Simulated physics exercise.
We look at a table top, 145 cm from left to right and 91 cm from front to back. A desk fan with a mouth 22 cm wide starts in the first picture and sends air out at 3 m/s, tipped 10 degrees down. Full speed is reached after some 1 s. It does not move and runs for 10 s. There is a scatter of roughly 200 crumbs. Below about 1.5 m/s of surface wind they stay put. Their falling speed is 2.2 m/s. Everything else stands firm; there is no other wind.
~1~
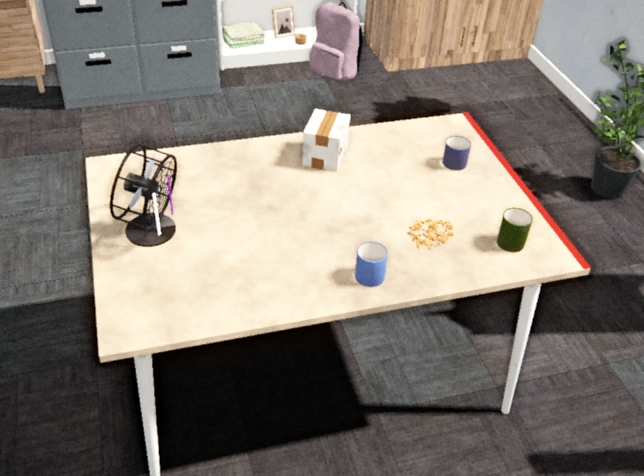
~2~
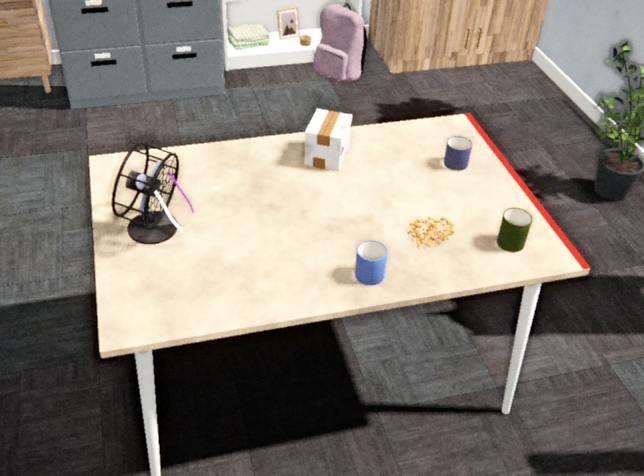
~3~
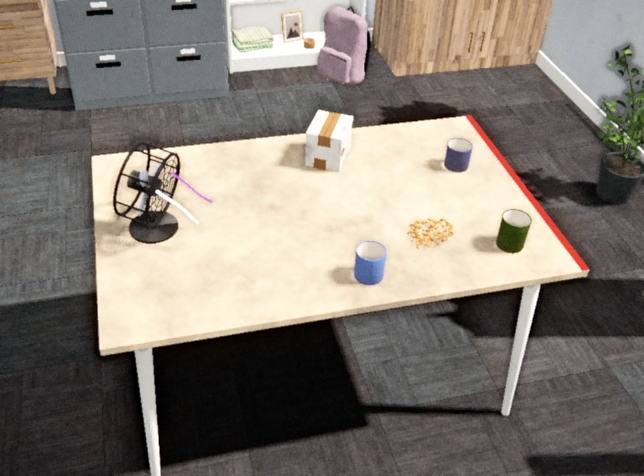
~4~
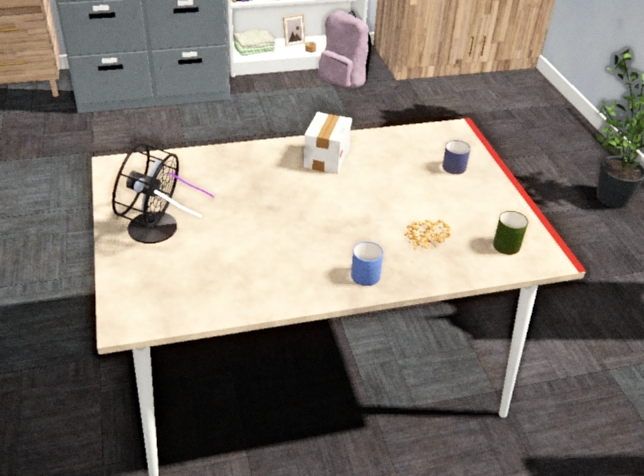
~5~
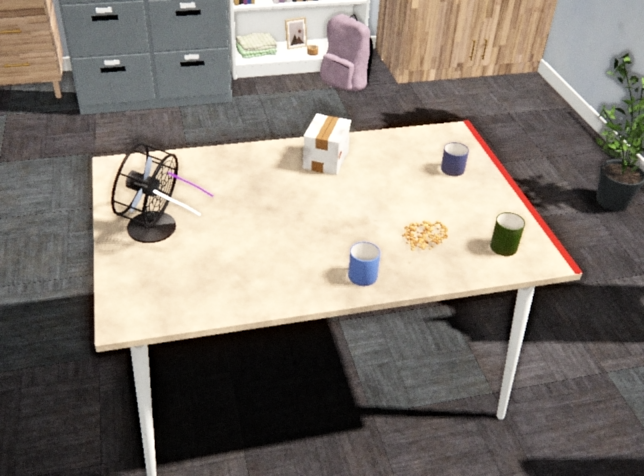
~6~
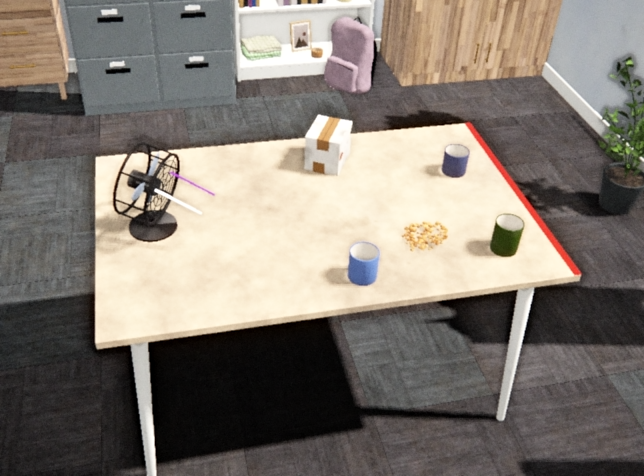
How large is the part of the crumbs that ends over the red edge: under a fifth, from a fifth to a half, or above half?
The share over the red edge is over half.
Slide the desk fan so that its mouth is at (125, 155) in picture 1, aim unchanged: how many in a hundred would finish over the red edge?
Then about 50 %.
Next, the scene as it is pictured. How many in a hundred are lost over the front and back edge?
About 5 % front, 0 % back.
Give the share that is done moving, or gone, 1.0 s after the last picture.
Some 60 per cent.
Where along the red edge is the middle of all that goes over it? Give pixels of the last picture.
At about (539, 218).
Then, 1.0 s after the last picture the count stands so, 72 % are over the red edge; the middle of those still in play is near (492, 241).
Then, 2.2 s after the last picture the count stands so, 80 % are over the red edge.
Then, 4.6 s after the last picture the count stands so, 84 % are over the red edge.
Then, 9.1 s after the last picture, at the end, 86 % are over the red edge.
